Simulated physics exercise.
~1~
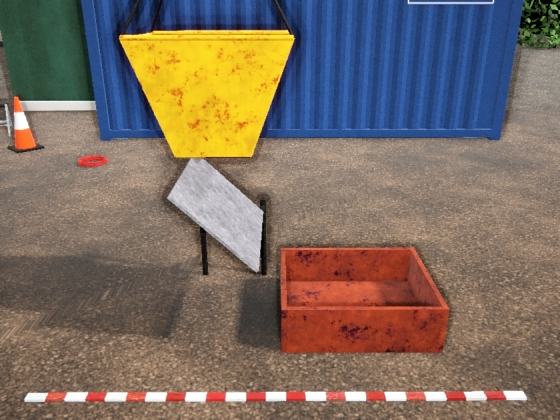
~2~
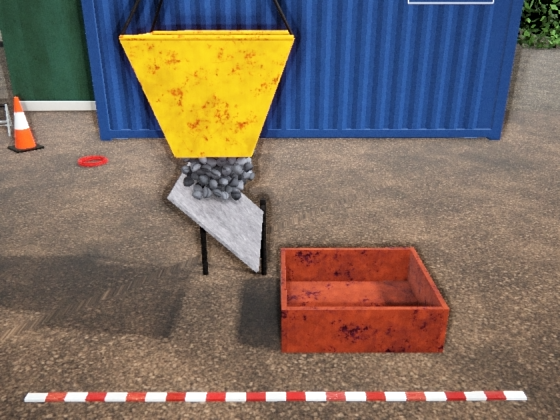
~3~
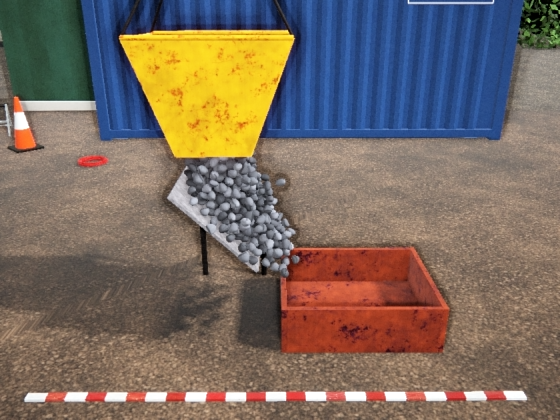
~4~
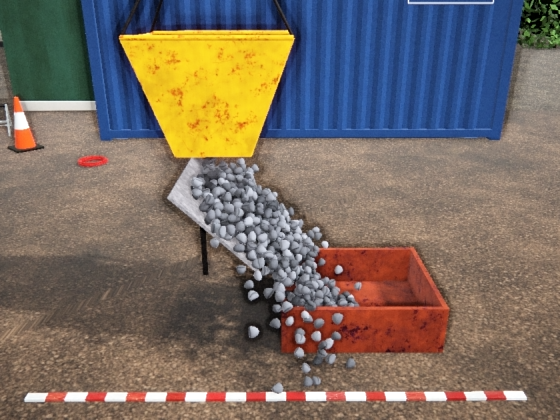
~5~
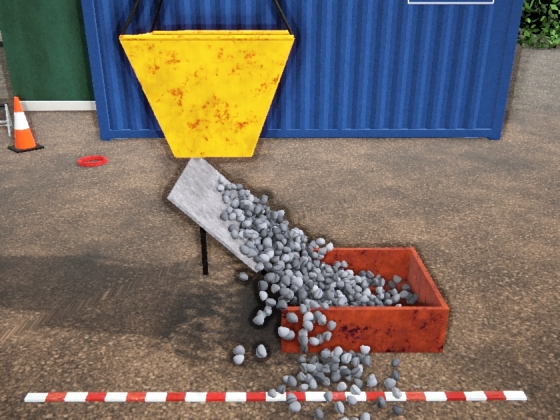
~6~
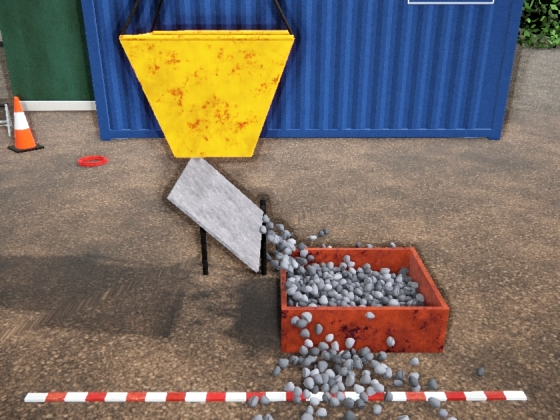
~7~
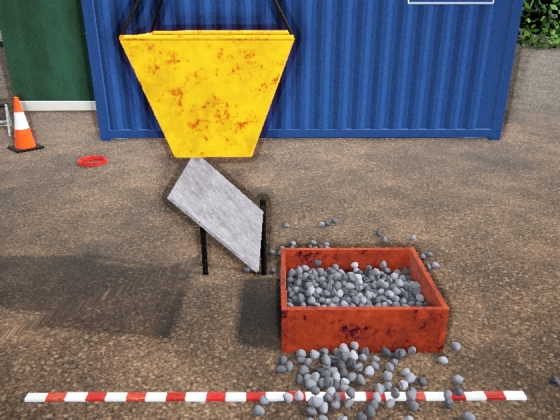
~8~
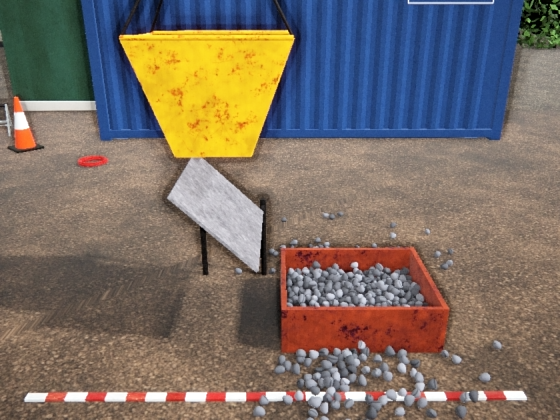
Grey stones dropped from a hanging yellow hopper onto a sloping steel plate, slid down to the right and tumbled into an open red bin, where most of them settled, while the rest spilled onto the ground around it, mainly in front.
